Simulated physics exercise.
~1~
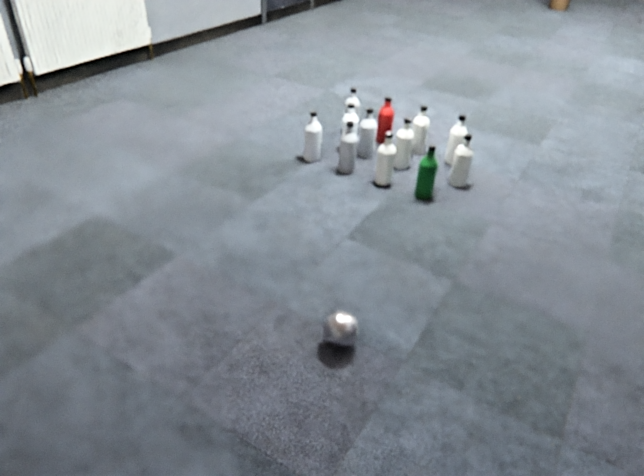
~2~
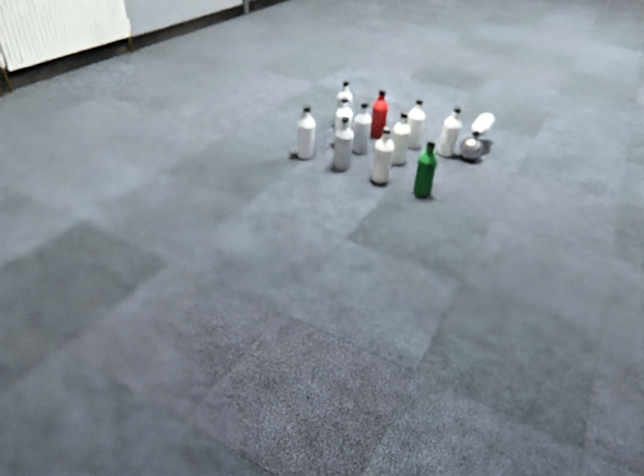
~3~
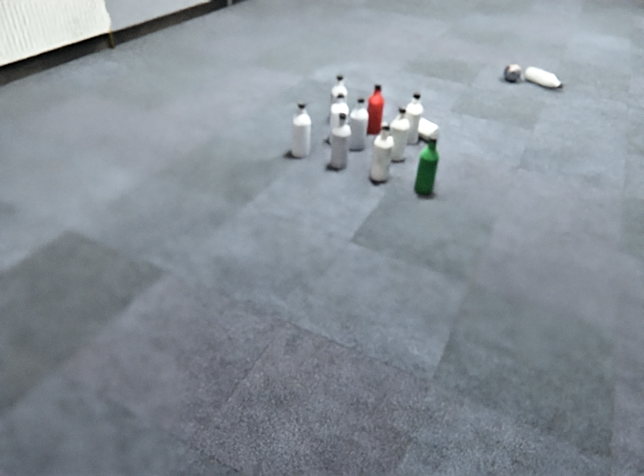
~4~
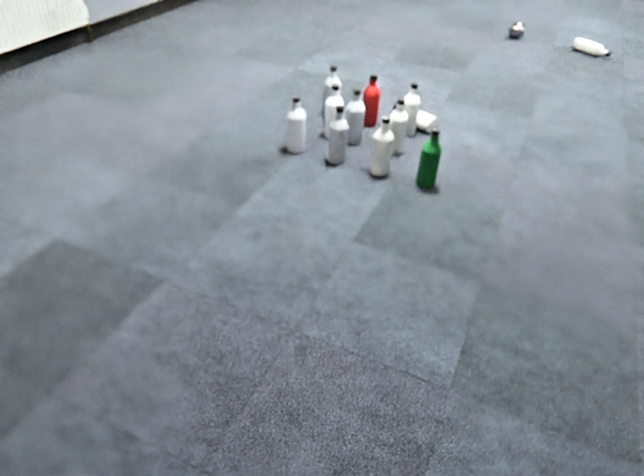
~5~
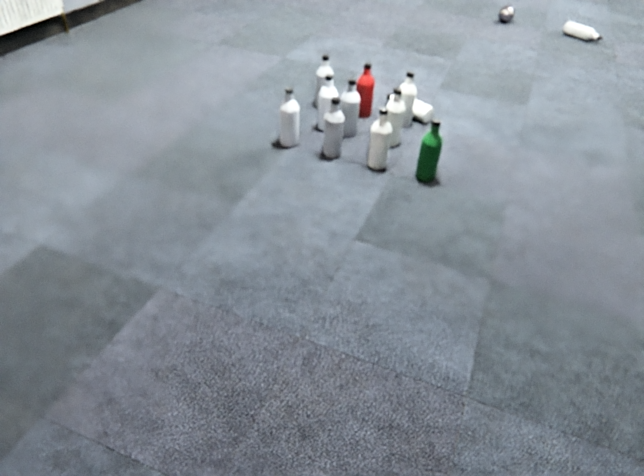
A steel ball rolls into the bottles, knocks two white ones over and rolls beyond them.
